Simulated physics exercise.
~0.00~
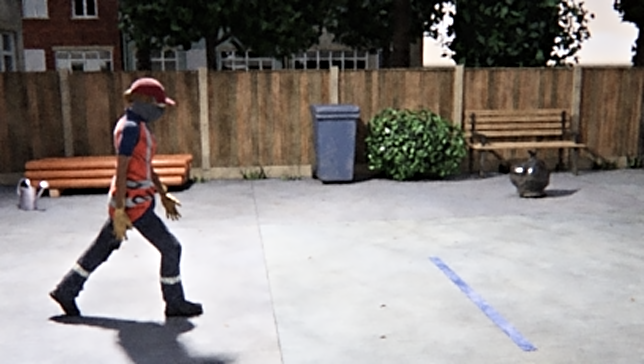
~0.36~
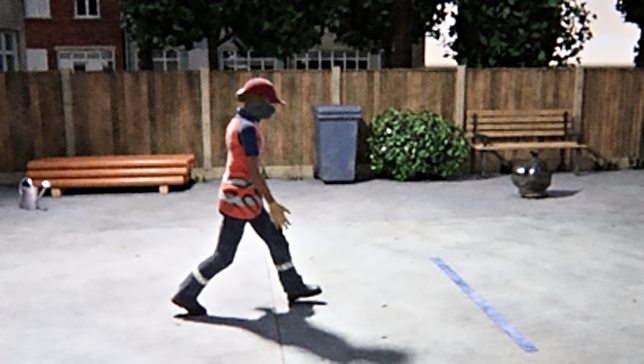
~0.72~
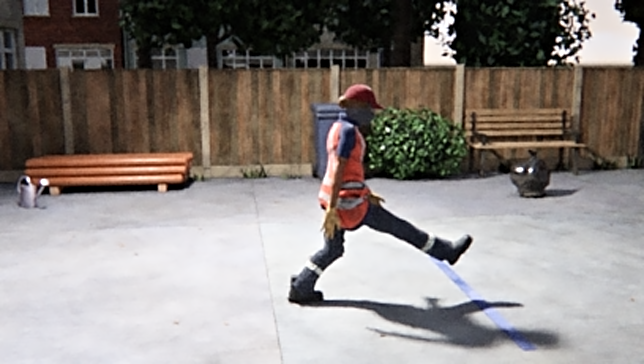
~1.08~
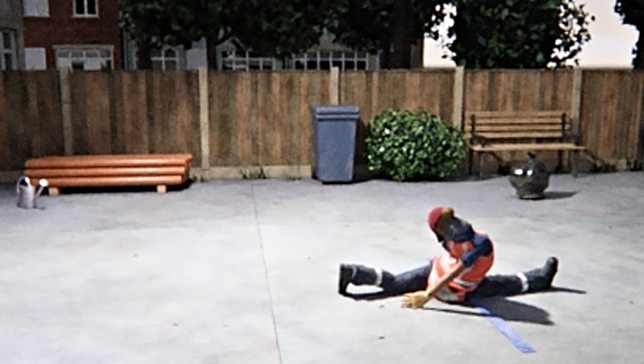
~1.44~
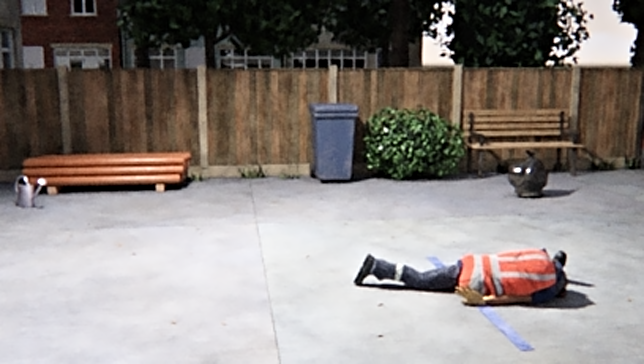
In a sunlit paved yard, a wooden fence runs behind a stack of orange logs, a blue bin, a round bush, a bench and a dark rounded pot. A person in a red cap and an orange vest strides from the left toward a blue strip on the ground. Nearing it, the walker swings one leg high out in front, then drops low with both legs spread wide and one arm reaching down. The body pitches over to the right. It ends face down across the strip, with head and chest beyond it and the legs trailing left.
